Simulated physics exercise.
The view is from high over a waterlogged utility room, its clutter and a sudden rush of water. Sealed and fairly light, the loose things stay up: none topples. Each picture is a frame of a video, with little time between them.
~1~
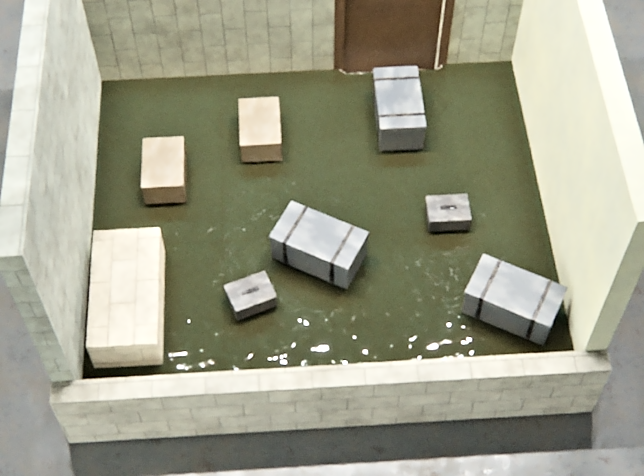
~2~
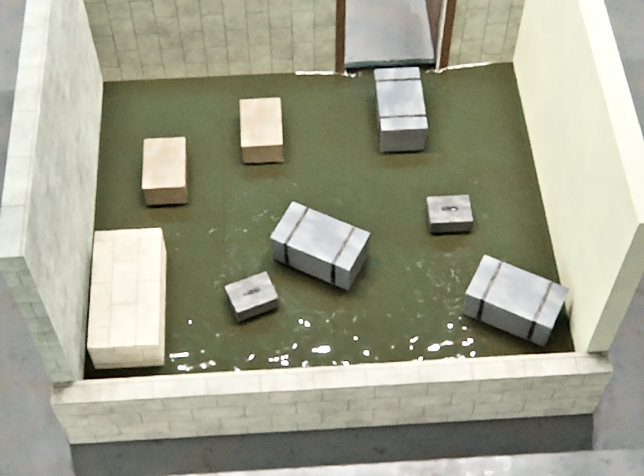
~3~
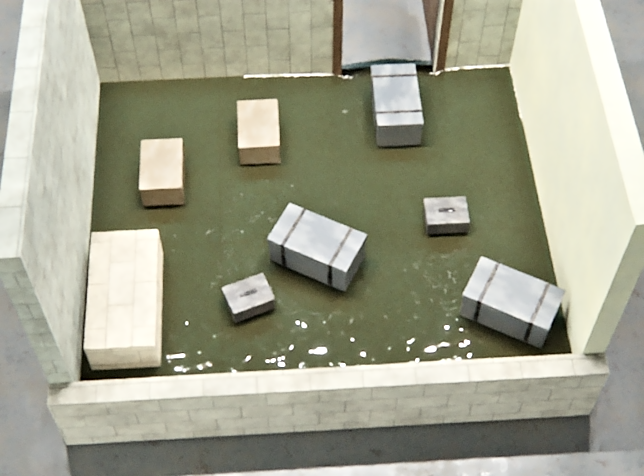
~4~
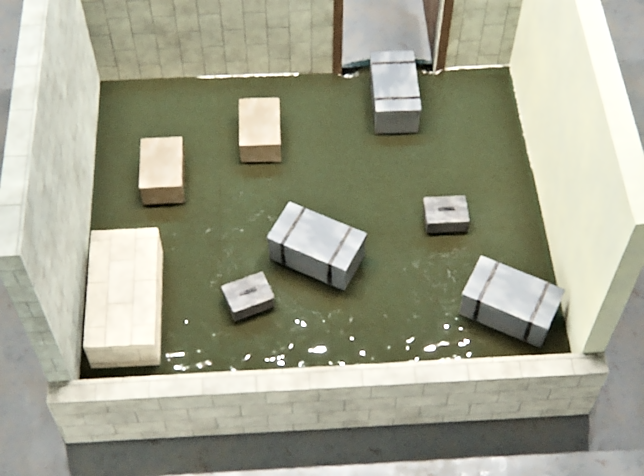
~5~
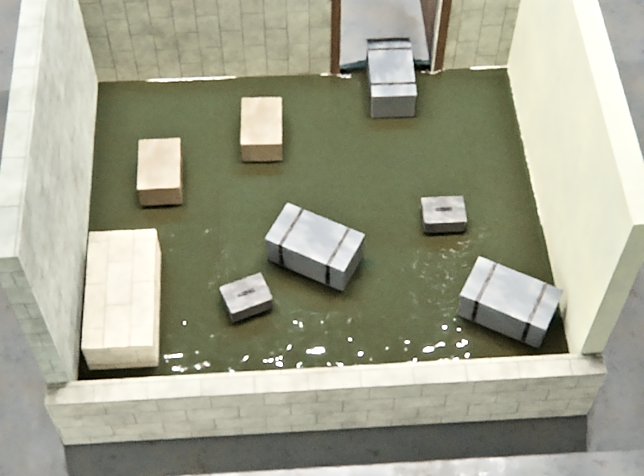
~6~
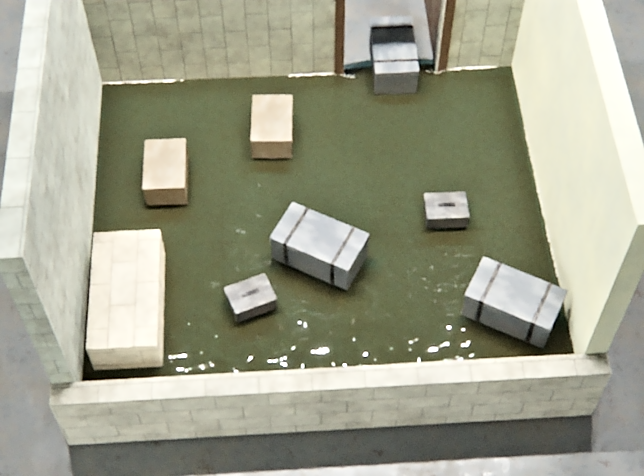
A flooded room's brown door opens, then a grey strapped trunk drifts back into the doorway.
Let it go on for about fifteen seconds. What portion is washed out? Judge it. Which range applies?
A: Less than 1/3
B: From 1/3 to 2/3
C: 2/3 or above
Option B: From 1/3 to 2/3.
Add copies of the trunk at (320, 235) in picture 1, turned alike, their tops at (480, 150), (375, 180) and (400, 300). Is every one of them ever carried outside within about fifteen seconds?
In order, the first is escaping, the second escaping, the third never leaving.
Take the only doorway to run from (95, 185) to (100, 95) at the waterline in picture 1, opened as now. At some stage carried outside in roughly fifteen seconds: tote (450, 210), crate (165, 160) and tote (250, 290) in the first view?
Going through them in turn: Remains behind; escaped; escaped.
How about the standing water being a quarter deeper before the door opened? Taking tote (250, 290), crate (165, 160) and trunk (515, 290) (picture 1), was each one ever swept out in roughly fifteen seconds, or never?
In the order given: Never lost, never lost and never lost.
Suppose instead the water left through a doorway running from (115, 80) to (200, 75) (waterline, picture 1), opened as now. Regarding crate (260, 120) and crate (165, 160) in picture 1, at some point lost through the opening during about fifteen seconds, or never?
Well, the first one leaves, but the second one leaves.
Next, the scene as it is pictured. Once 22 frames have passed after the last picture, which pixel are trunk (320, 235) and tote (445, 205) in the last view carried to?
Roughly (360, 164) and roughly (413, 49).
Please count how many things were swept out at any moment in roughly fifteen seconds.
Number: 3.
A moment on, 1 of 7 are out; 6 afloat.
Next, 1 of 7 are out; 6 afloat.
Later, 2 of 7 are out; 4 afloat.
In the end, 3 of 7 are out; 4 afloat.
